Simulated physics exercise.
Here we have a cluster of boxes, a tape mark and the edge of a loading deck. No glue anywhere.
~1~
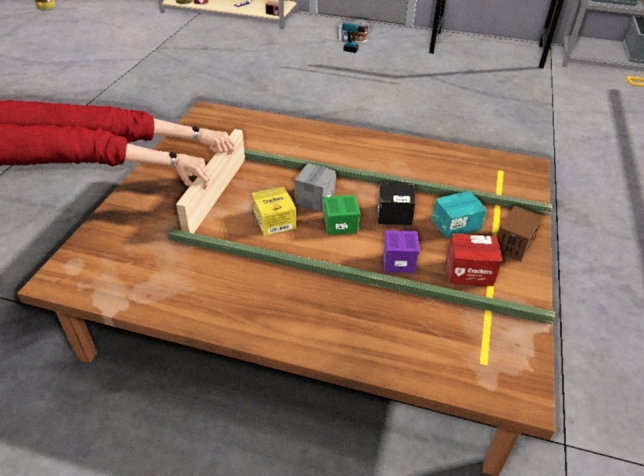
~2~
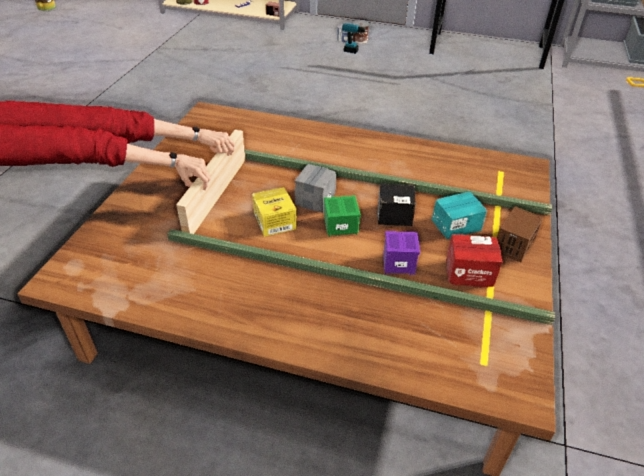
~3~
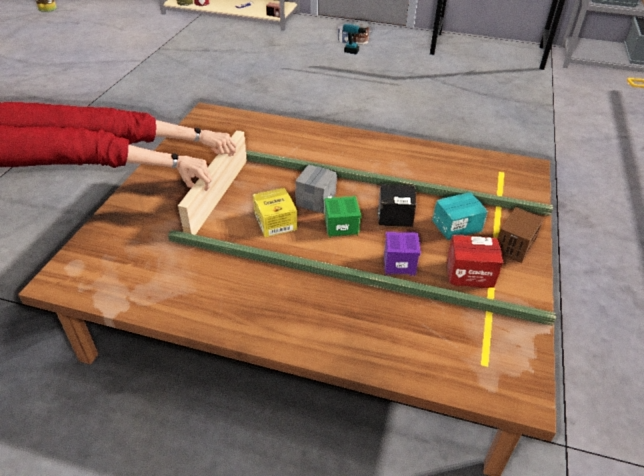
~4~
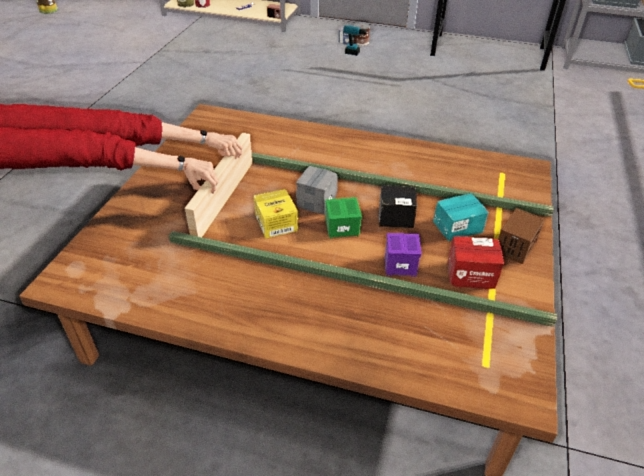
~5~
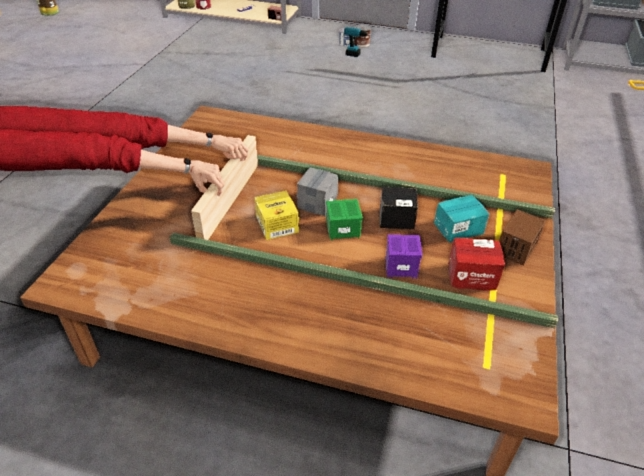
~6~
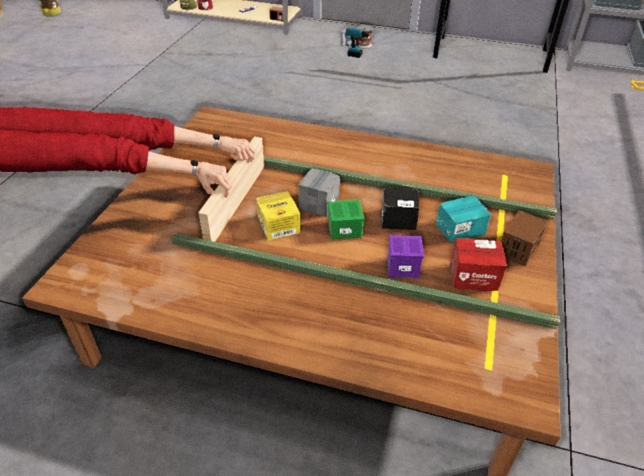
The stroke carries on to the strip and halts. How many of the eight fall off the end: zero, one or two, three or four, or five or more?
The number that fall off is three or four.
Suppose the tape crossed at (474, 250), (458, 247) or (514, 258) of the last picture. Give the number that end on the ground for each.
The counts: 2, 1 and 6.
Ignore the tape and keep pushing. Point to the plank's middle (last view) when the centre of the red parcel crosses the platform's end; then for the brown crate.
Its middle is around (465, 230) and around (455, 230).
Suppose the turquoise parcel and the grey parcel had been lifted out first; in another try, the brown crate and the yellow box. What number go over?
It would be 1 and 1.
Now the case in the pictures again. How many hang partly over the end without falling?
That would be 3.
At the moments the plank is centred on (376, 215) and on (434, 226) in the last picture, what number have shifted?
By then 6, and 8.
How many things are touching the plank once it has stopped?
2 of them.
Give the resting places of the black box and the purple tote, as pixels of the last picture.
The black box stops around (552, 219); the purple tote around (555, 292).
A little later, none off yet; brown crate at rest near (522, 238); red parcel at rest near (477, 265); turquoise parcel at rest near (463, 219).
Next, none off yet; brown crate at rest near (522, 238); red parcel at rest near (477, 265); turquoise parcel shifted a little near (471, 223).
Later still, none off yet; brown crate shifted about its own width near (554, 252); red parcel shifted about its own width near (540, 279); turquoise parcel shifted about its own width near (524, 236).
When it is over, the number that fall off is three or four; down, turquoise parcel, red parcel and brown crate.
